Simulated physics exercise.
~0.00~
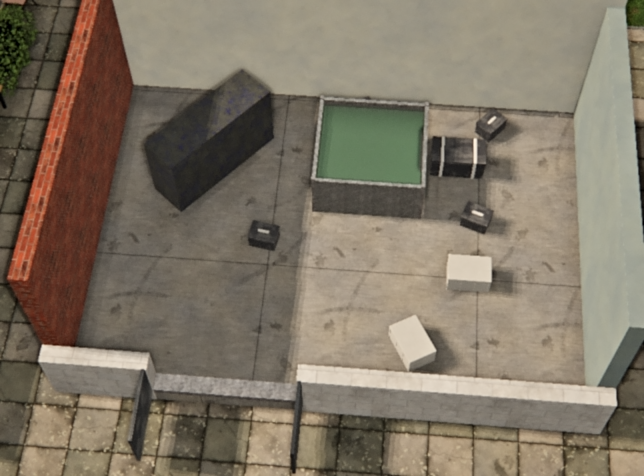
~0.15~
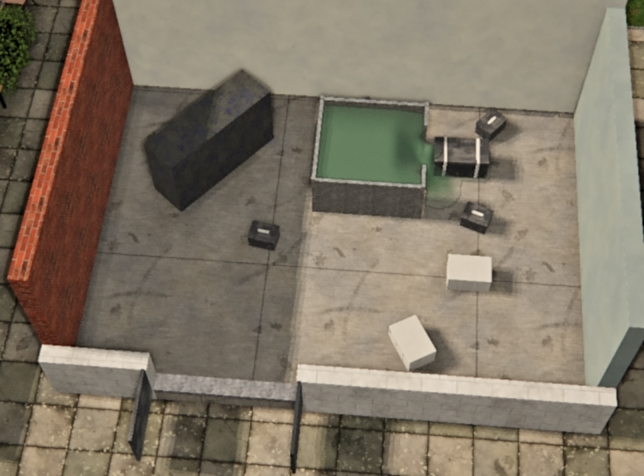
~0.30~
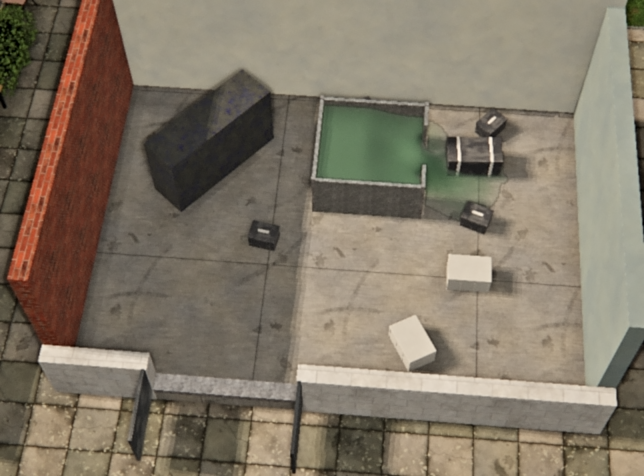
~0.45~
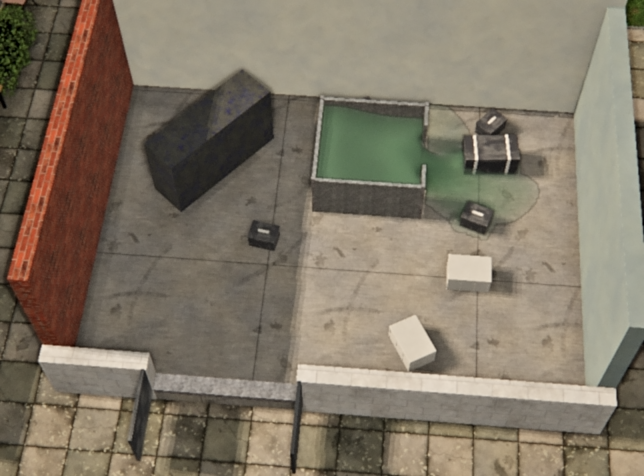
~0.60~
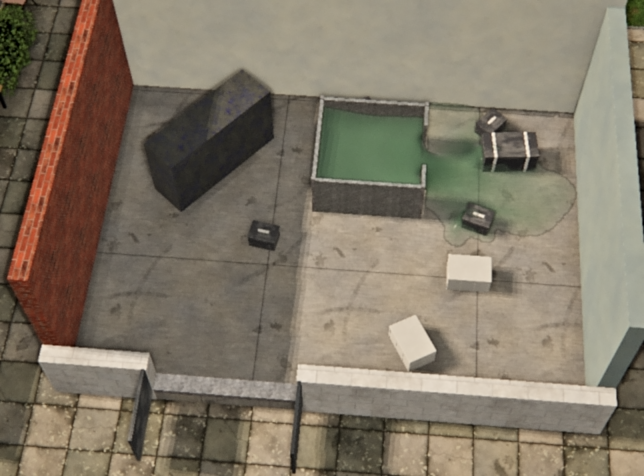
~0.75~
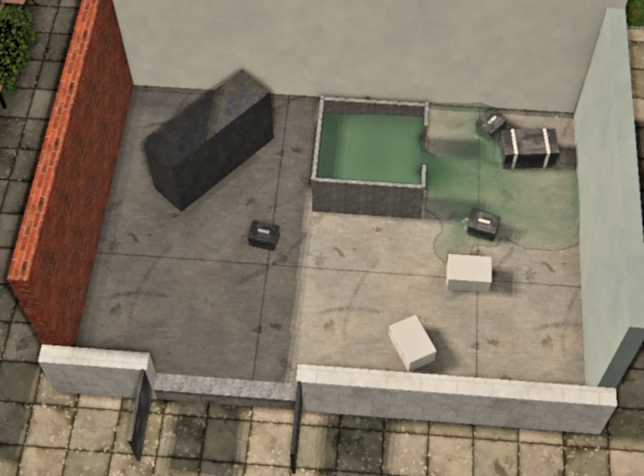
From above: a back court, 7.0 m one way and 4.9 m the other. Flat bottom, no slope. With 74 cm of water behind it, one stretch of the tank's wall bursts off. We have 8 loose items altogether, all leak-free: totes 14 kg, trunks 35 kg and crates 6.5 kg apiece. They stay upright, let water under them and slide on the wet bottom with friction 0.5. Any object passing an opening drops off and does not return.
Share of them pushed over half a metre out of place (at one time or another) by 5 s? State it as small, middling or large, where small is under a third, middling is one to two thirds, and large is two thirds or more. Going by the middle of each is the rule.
Large.
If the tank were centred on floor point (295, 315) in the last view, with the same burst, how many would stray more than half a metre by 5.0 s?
Result: 4.
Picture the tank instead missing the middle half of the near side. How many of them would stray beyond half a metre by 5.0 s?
Then 1 of them would.
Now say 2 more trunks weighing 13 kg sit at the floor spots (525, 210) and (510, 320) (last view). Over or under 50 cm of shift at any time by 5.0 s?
Taking them in order: Above the mark and above the mark.
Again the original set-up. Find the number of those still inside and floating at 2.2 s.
Answer: 2.
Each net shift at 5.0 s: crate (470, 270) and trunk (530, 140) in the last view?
The first ends 60 centimetres from its start and the second 140 centimetres.
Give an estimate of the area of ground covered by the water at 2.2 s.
Roughly 13 m2 of it is wet.
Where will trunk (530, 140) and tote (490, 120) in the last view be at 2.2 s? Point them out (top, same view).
Somewhere around (550, 125) and (536, 107).
After 1.1 s 2 of 8 are over 50 cm from their spots; 0 afloat.
After 2.2 s 3 of 8 are over 50 cm from their spots; 2 afloat.
After 3.5 s 2 of 8 are over 50 cm from their spots; 2 afloat.
After 5.0 s 6 of 8 are over 50 cm from their spots, and 6 have been at some point; 2 afloat.
